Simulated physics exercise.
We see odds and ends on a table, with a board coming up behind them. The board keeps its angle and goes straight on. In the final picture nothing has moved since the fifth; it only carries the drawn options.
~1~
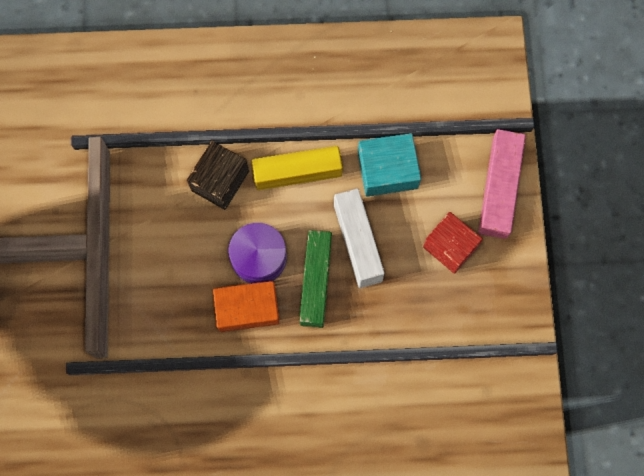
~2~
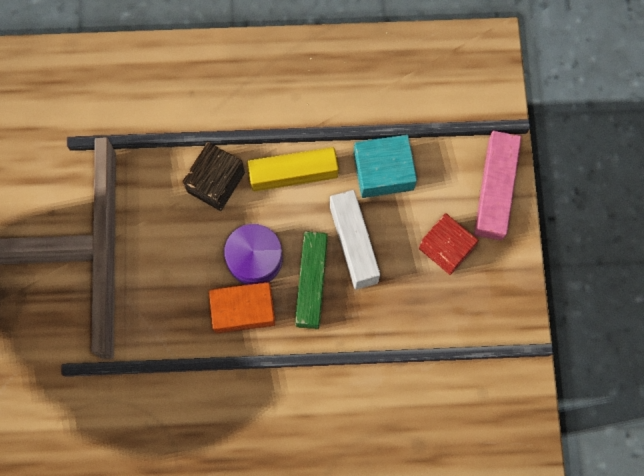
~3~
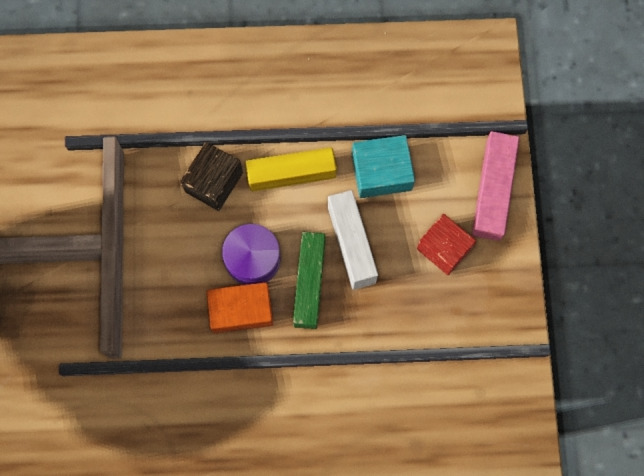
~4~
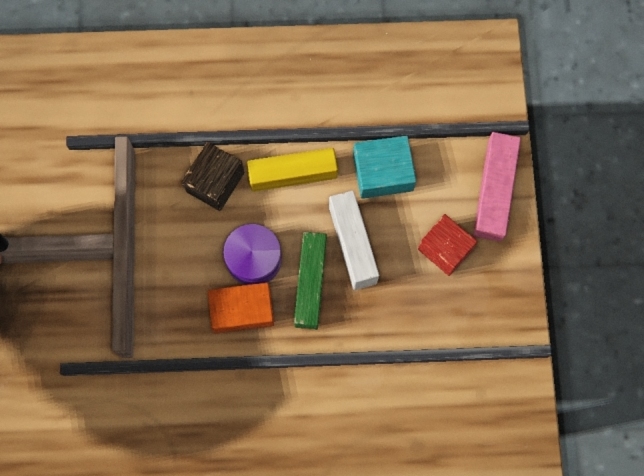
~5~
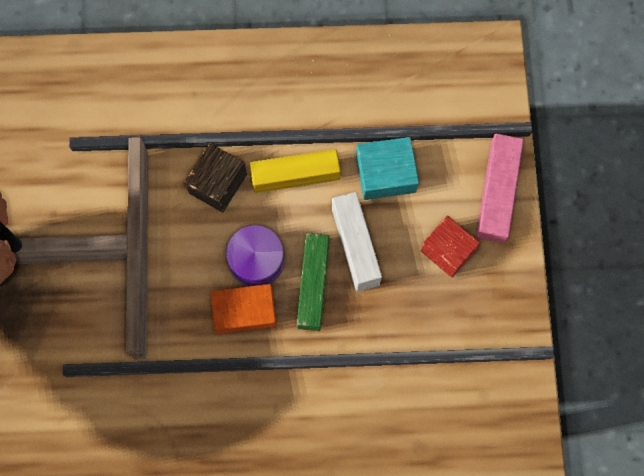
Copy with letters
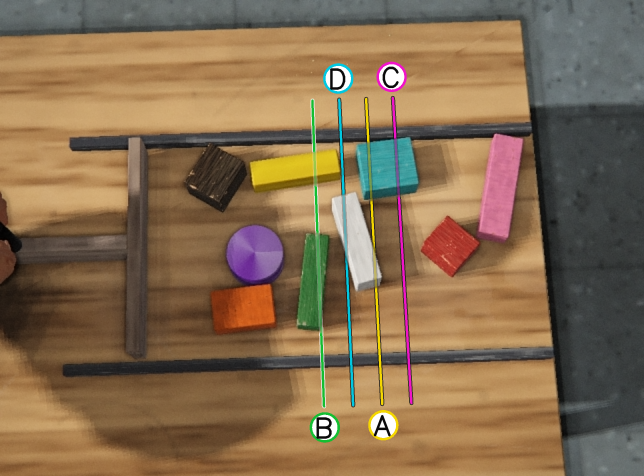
On a wooden table between two dark rails, a board on a handle slides slowly right toward scattered colored blocks and a purple round piece, which stay in place as a hand comes into view at the left edge.
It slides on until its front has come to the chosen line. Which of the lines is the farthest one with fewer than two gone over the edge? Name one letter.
Line A.
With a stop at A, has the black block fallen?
No.
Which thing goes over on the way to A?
The pink bar goes over.
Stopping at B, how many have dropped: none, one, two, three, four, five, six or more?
By then, none.
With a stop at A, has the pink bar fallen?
Yes.
On the marked copy, A at (374, 245); B at (318, 247); C at (402, 244); D at (346, 246).
Following A. Soon after the start, board (220, 238); black block (249, 167); yellow stick (313, 166).
Later, board (307, 235); pink bar (510, 190); turquoise block (467, 166).
In the end, board (370, 233); pink bar over the edge; turquoise block (528, 169); one fallen.
As for the rest, B is within the limit but short; C drops two; D is within the limit but short.
